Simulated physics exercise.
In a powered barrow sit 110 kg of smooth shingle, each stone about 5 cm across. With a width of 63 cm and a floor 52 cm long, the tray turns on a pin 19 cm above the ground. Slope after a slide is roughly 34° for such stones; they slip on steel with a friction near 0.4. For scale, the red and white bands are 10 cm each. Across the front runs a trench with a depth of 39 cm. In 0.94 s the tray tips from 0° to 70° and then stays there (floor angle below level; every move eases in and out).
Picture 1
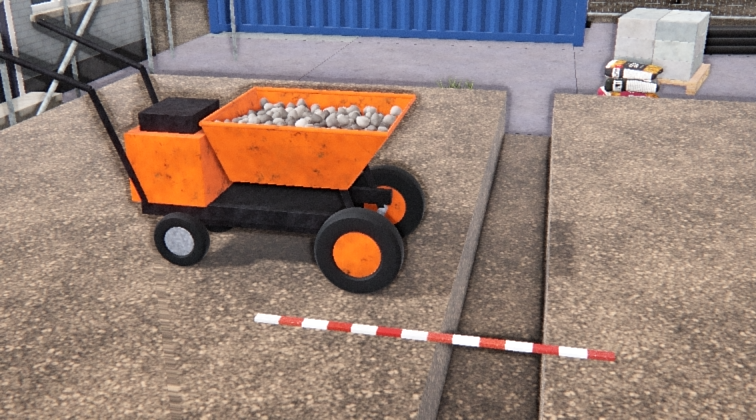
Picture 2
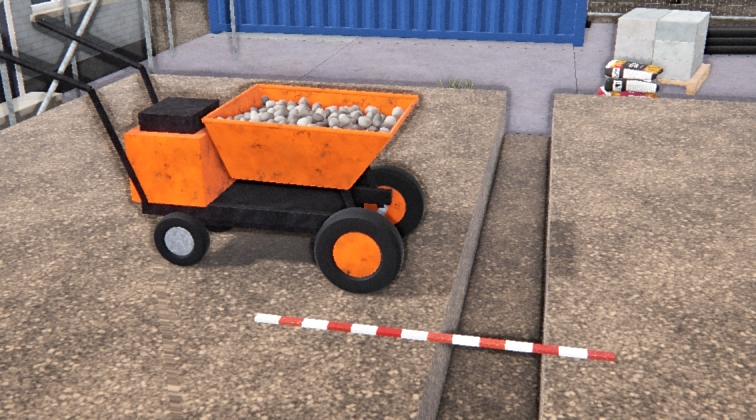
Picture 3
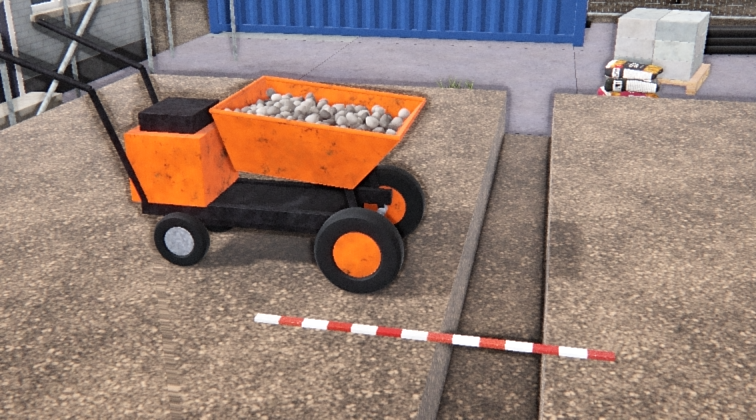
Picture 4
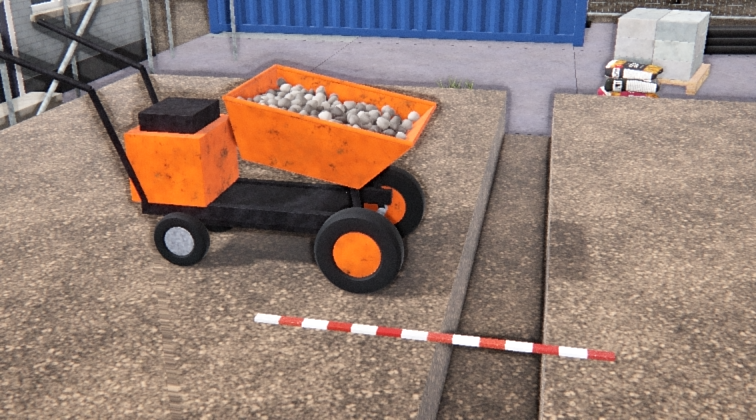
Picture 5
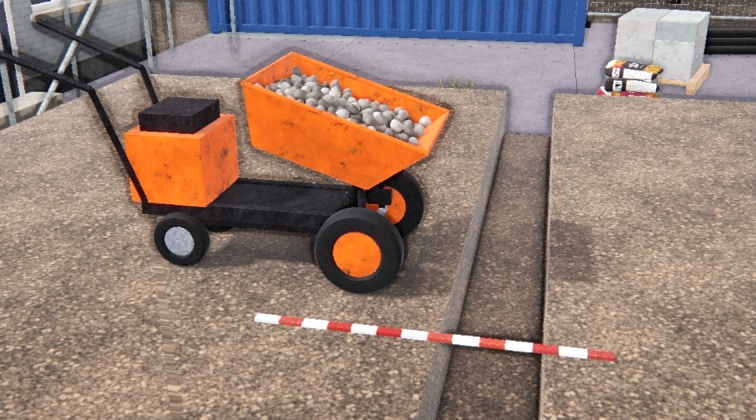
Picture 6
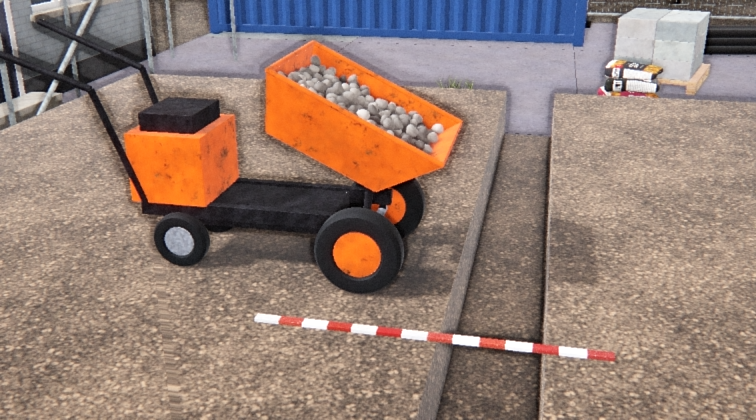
An orange tray heaped with smooth grey and whitish stones sits on a powered barrow with black handles and orange-hubbed front wheels, seen from slightly above and to the side on a brown, gritty building-site surface. A narrow trench and a red-and-white banded pole lie at right, with a blue container and pale blocks behind. Barely moving at first, the tray tilts steadily rightward, its rear rising, while barrow and camera stay still.
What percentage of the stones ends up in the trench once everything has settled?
About 55 per cent.
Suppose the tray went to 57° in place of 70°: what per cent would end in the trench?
Expect roughly 50 per cent.
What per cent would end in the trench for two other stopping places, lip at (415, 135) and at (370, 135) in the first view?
About 30 and 75 per cent.
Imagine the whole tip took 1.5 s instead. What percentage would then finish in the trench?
It'd be some 70 per cent.
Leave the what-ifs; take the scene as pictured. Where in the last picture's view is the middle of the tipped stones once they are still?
Roughly (538, 332), I'd say.
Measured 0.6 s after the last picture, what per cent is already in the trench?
Something like 30 in a hundred.
Then, 0.3 s after the last picture the floor is at 59°, 100 % in the tray; the foremost stones are at (484, 201).
Then, 0.6 s after the last picture the floor is at 70°, 52 % in the tray, 28 % in the trench, 20 % past the trench; the foremost stones are at (599, 287).
Then, 1.0 s after the last picture the floor is at 70°, 17 % in the tray, 37 % in the trench, 46 % past the trench; the foremost stones are at (750, 280).
Then, 2.9 s after the last picture the floor is at 70°, 0 % in the tray, 55 % in the trench, 45 % past the trench; the foremost stones are past the picture's edge.
